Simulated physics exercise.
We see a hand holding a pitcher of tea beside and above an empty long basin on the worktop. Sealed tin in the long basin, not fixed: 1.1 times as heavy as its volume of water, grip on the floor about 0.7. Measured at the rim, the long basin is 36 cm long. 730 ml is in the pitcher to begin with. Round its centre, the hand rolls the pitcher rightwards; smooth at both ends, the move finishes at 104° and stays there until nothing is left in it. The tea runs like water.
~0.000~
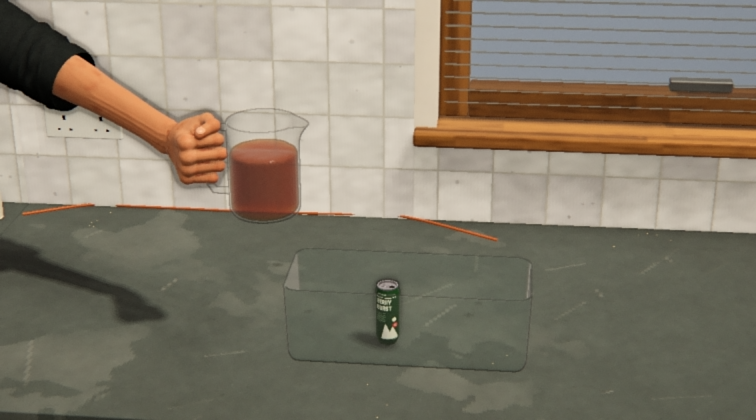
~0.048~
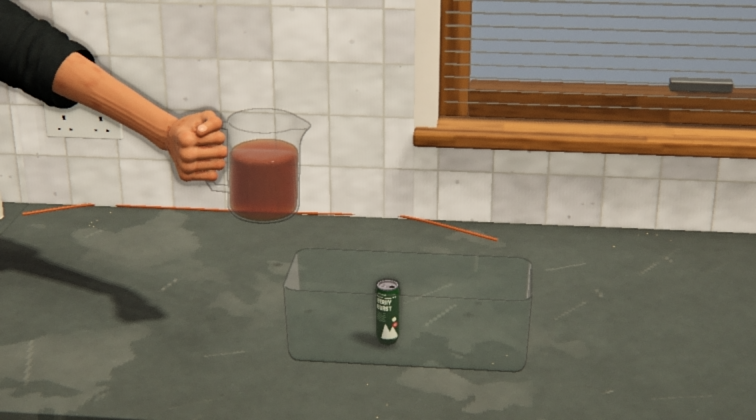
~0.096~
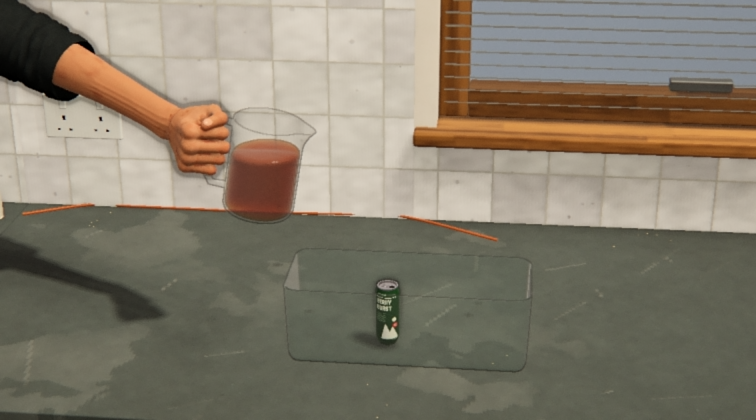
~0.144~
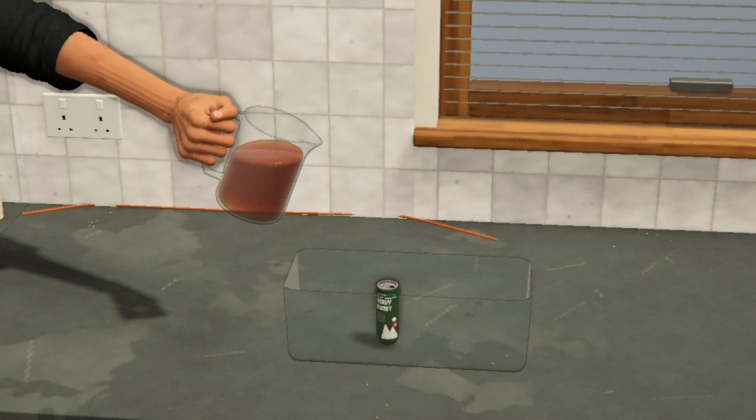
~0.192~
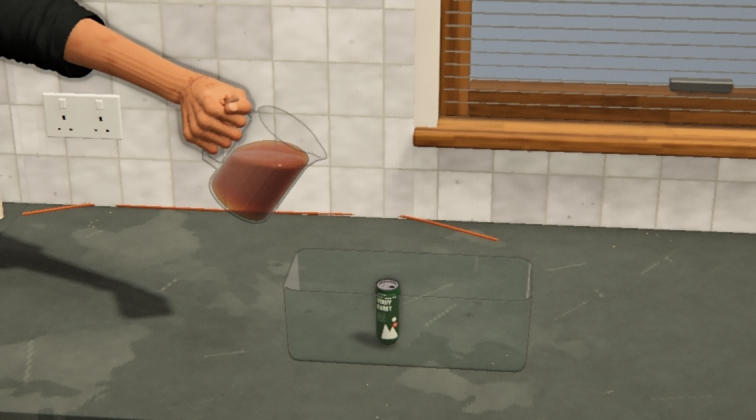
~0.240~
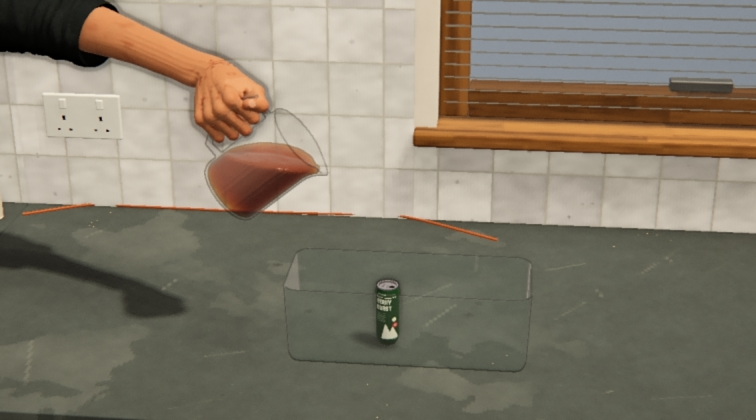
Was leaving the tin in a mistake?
Yes: It gets tipped over.
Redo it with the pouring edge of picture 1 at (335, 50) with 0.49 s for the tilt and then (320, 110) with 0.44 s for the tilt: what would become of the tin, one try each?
Try 1: Still standing; try 2: Tipped over.
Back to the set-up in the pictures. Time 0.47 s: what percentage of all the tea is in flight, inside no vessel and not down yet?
Share: Roughly 28 per cent.
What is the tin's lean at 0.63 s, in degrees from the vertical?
Looks like some 0 degrees from vertical upright.
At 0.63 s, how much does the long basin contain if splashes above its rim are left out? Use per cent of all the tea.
Around 52 per cent of the whole.
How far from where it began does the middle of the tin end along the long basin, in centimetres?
It finishes around 11.5 cm from where it began.
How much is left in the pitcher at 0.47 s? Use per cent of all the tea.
At that time about 64 in a hundred parts are still held.
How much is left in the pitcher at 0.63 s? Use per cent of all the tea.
24 %.
Then, 0.47 s in, the tilt is 103° and 63 per cent is still to pour; the tin stands where it began.
Then, 0.63 s in, the tilt is 104° and 23 per cent is still to pour; the tin stands 2 cm from where it began.
Then, 0.80 s in, the tilt is 104° and 7 per cent is still to pour; the tin leans 12°.
Then, 0.99 s in, the tilt is 104° and 1 per cent is still to pour; the tin leans 57°.
Finally, the tin lies on its side.
